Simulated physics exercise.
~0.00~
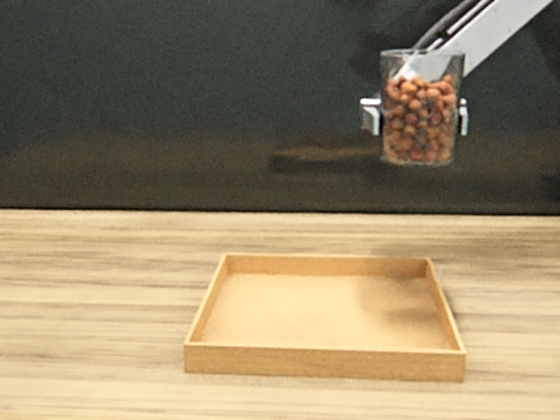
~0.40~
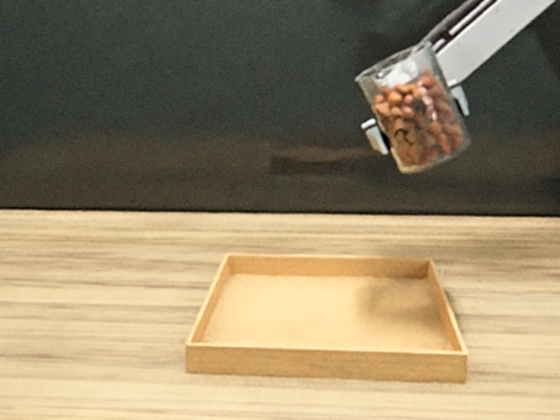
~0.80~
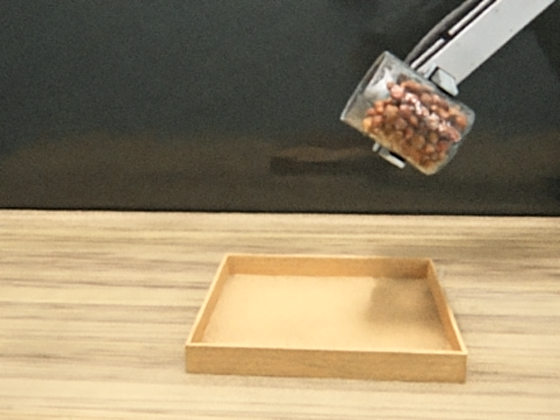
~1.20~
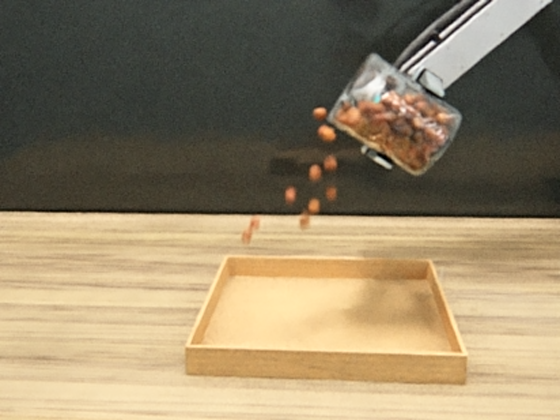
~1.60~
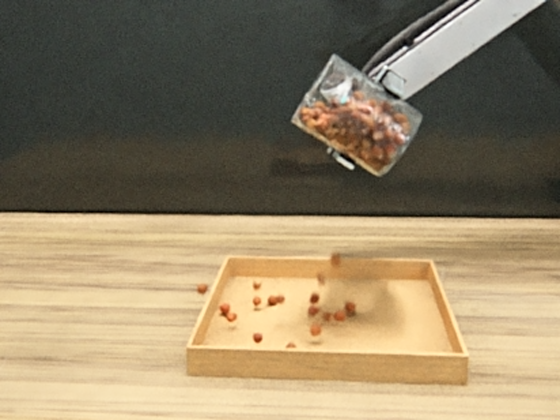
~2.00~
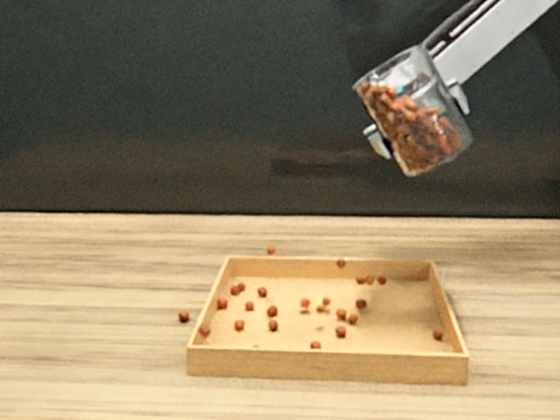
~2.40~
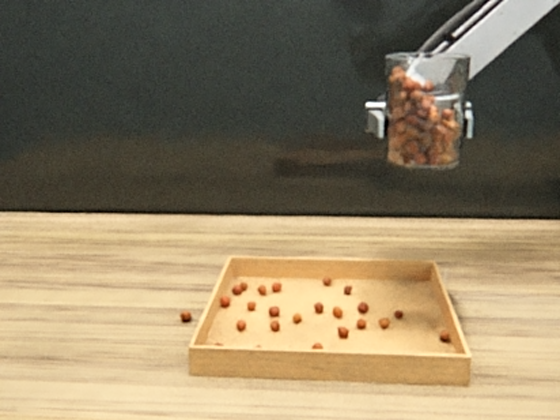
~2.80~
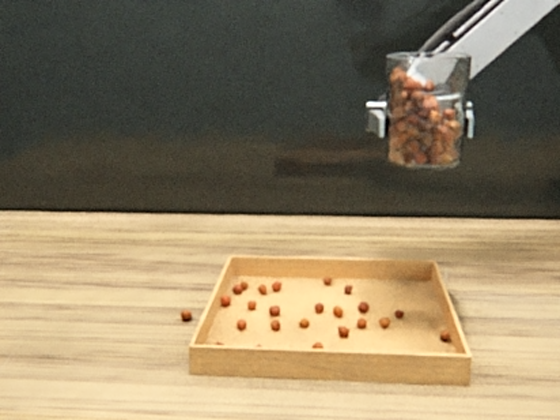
Above a wooden tray on a table, a robot arm tipped a clear beaker of hazelnuts to the left, spilling some that bounced and scattered, then turned it upright again, still mostly full, with one nut lying outside the tray on the left.
